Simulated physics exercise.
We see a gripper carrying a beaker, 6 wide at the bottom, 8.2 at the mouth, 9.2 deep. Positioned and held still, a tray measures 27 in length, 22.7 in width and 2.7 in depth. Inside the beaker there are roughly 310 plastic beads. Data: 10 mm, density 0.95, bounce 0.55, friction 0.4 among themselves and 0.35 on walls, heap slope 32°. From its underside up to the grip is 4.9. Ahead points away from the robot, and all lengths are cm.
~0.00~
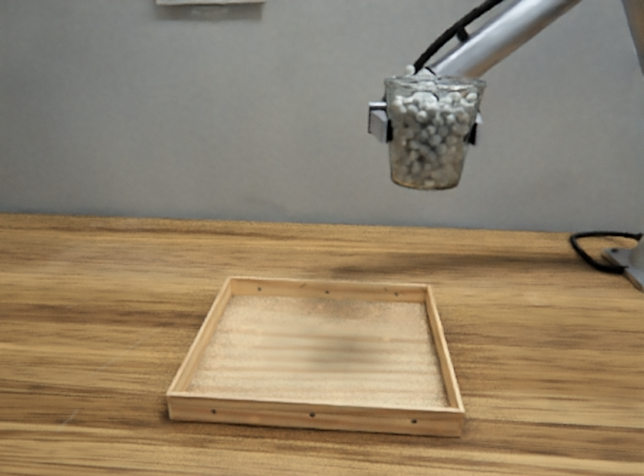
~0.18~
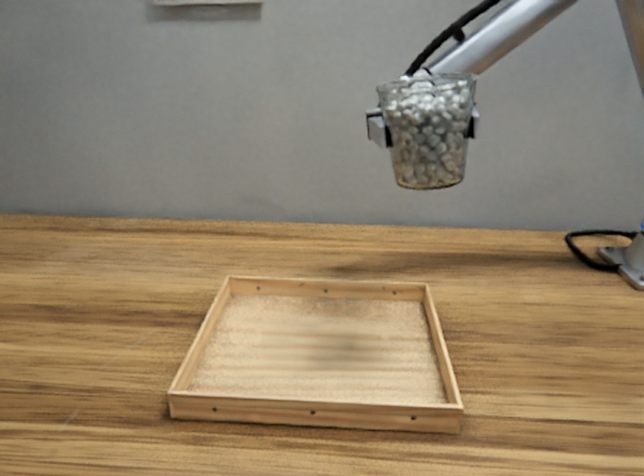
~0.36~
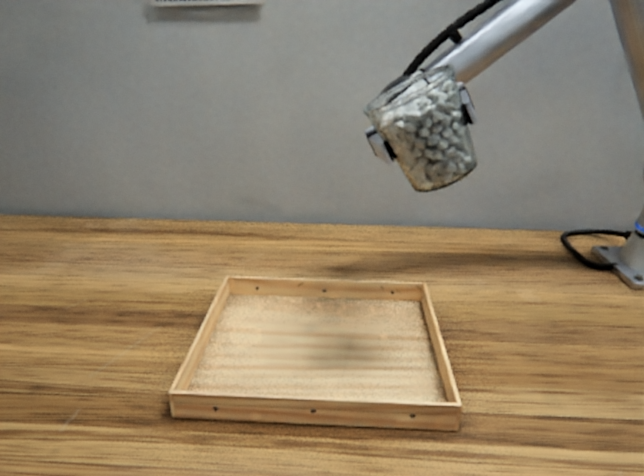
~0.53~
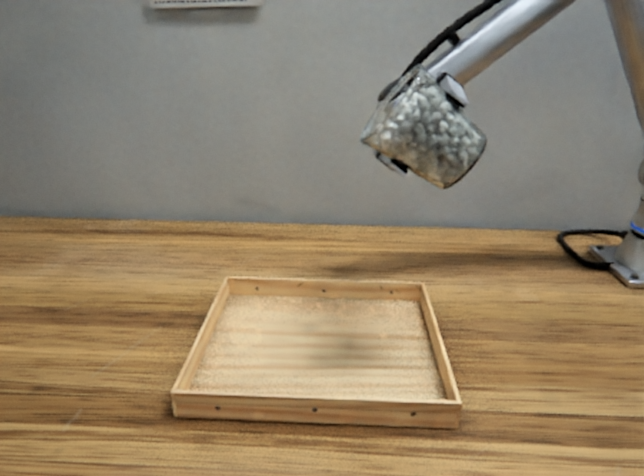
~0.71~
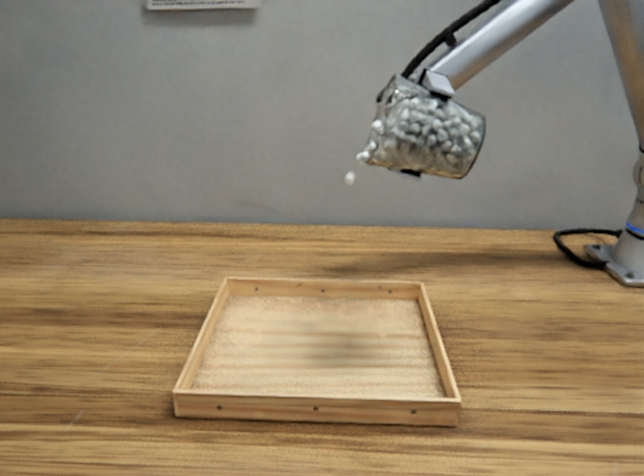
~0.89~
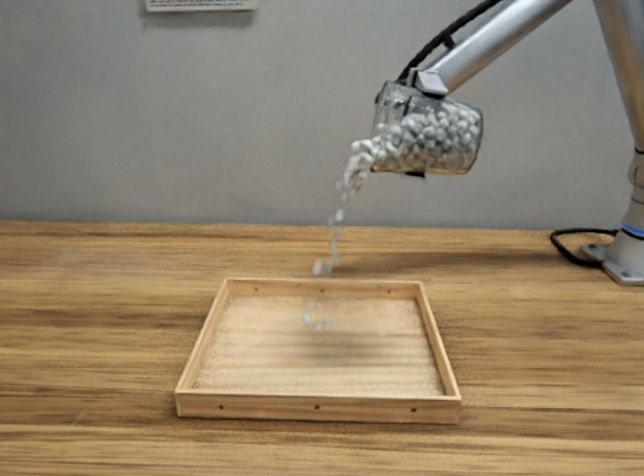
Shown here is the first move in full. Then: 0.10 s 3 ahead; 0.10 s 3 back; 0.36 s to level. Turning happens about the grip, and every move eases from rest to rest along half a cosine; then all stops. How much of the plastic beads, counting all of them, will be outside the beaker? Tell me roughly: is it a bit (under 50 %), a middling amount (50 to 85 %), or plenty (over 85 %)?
Roughly a middling amount, 50 to 85 %.
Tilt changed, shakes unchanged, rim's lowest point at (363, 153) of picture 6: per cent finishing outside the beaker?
I'd put it at roughly 30 %.
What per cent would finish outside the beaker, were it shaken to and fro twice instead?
Probably about 75 in a hundred.
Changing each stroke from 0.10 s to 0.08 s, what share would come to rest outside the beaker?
Roughly 75 percent would.
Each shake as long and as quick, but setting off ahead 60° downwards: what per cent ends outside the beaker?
Result: Approx. 30 %.
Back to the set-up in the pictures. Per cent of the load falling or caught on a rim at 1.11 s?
My guess is some 40 in a hundred.
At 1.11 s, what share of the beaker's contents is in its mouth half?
Roughly 80 %.
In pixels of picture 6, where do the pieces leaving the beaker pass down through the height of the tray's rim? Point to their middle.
Their middle lies around (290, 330).
After 1.11 s, tilted 81° forward, highest piece 27 above the table; 158 in the beaker, 26 in the tray, 124 in flight or on a rim.
After 1.34 s, tilted 18° forward, highest piece 29 above the table; 184 in the tray, 113 in the beaker, 1 on the table or floor, 10 in flight or on a rim.
After 1.65 s, level, highest piece 26 above the table; 193 in the tray, 113 in the beaker, 2 on the table or floor.
After 2.70 s, level, highest piece 26 above the table; 193 in the tray, 113 in the beaker, 2 on the table or floor.
In the end, 193 in the tray, 113 in the beaker, 2 on the table or floor. That is 63 % outside the beaker.
